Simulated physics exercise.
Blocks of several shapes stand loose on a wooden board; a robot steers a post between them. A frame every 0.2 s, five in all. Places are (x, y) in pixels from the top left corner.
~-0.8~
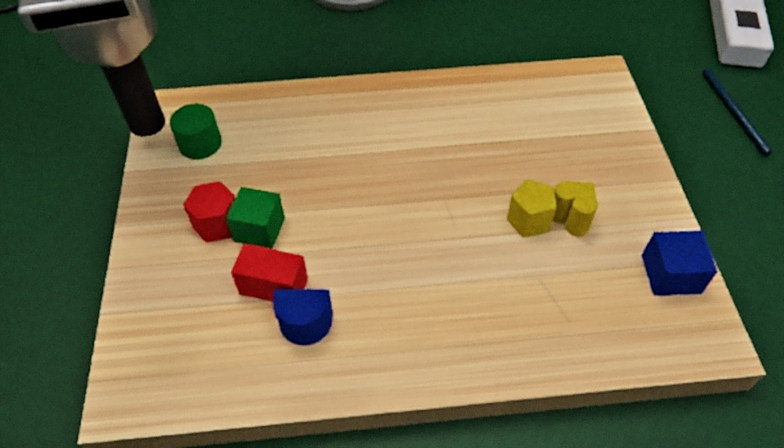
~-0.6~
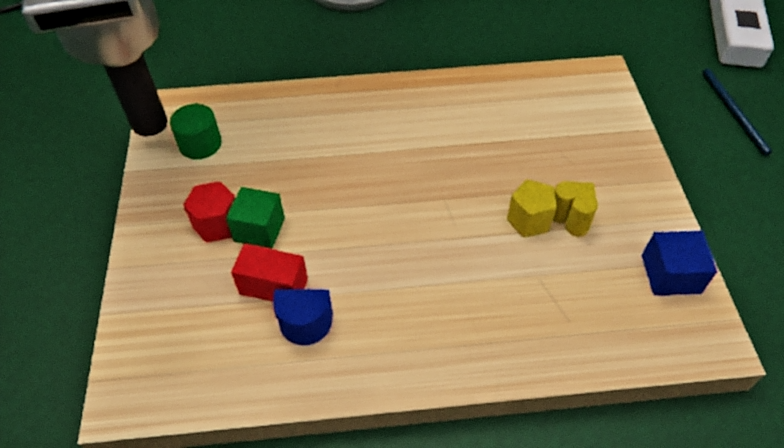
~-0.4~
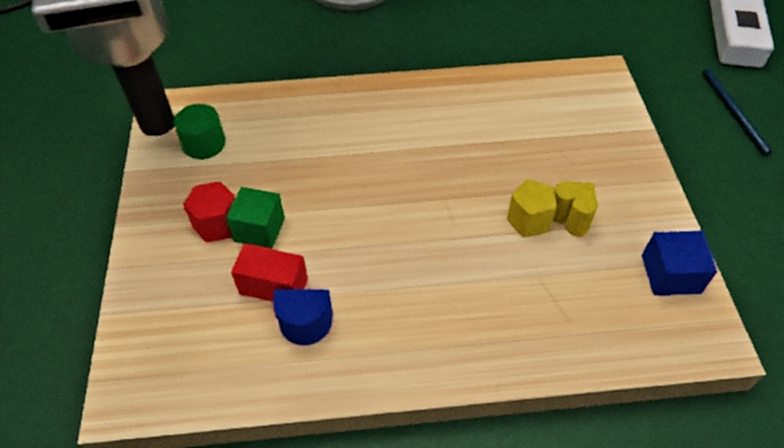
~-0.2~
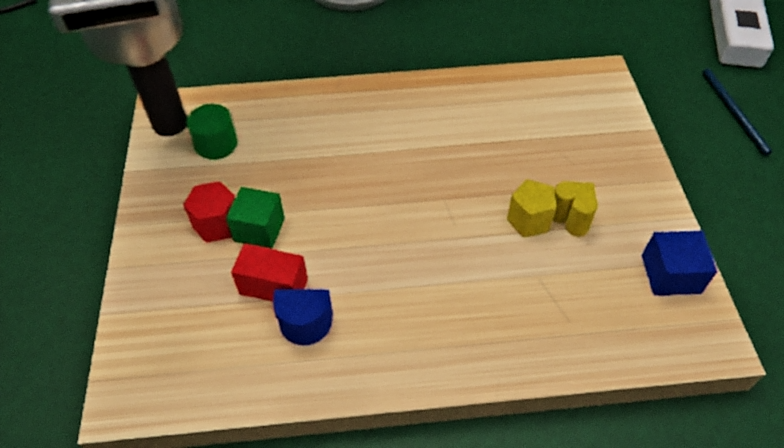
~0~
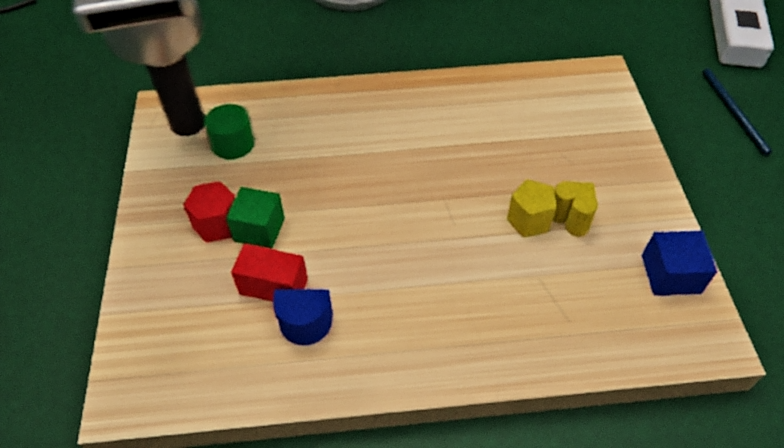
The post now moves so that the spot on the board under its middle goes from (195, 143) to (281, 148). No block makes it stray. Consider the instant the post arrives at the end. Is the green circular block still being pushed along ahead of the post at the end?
That would be a yes.
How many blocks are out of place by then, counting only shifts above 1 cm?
The number will come to 1.
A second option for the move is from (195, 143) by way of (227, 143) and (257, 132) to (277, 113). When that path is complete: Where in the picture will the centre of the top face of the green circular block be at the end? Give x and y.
My best guess is (293, 113).
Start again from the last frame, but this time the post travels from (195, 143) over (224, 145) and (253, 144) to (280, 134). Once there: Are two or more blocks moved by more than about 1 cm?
The answer is no.
The first path, step by step. Halfway along, post (233, 127); green circular block (272, 119).
At the end, post (277, 129); green circular block (316, 117).
